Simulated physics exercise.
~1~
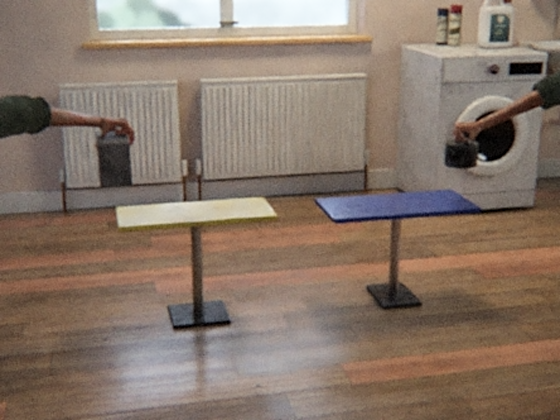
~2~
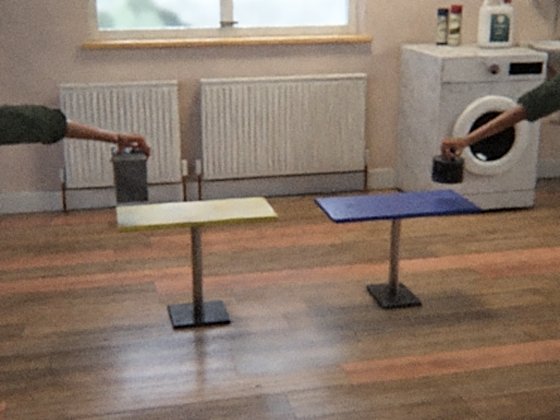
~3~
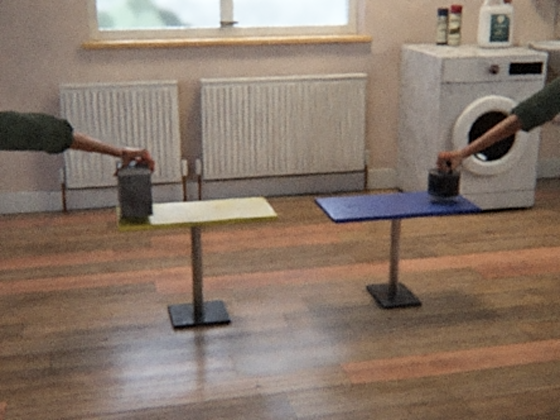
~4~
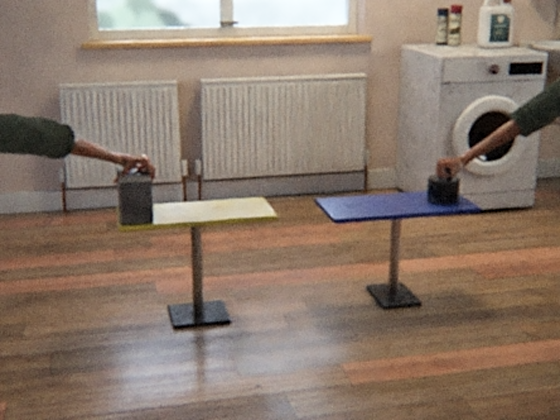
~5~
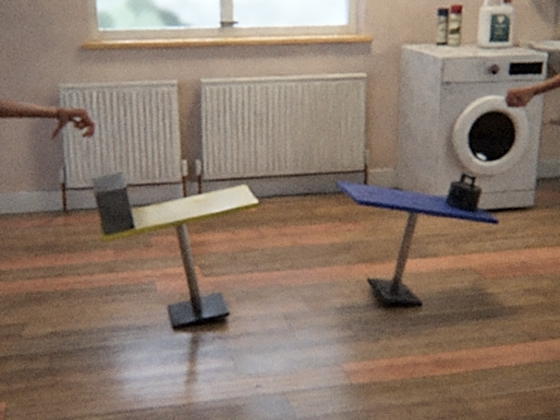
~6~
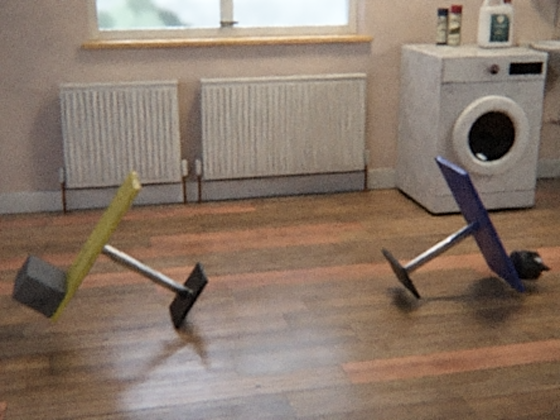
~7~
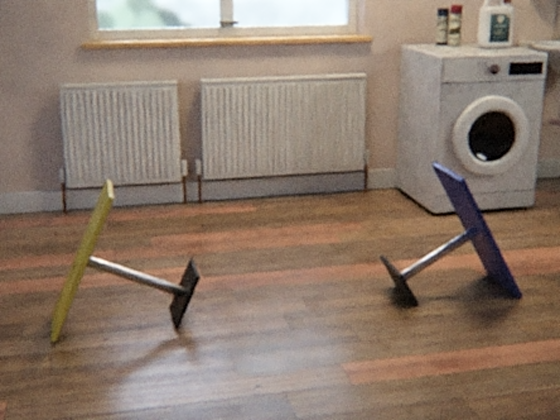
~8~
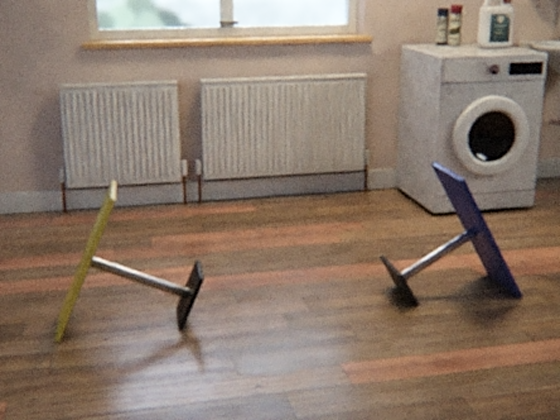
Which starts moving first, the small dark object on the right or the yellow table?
The small dark object on the right moves first, as a hand lowers it toward the blue table. The yellow table stays still until after the hands have let go, and then it tips over.
A grey block and a small dark object with a handle are lowered by two hands, one reaching in from each side, toward a yellow table and a blue table on a wooden floor. The block is set on the left end of the yellow top and the dark object near the right end of the blue one. The hands let go and draw back, and both tables lean outward. They topple in opposite directions, spilling their loads toward the floor. Finally both tables lie tipped over on their edges, with the block and the dark object gone from view.
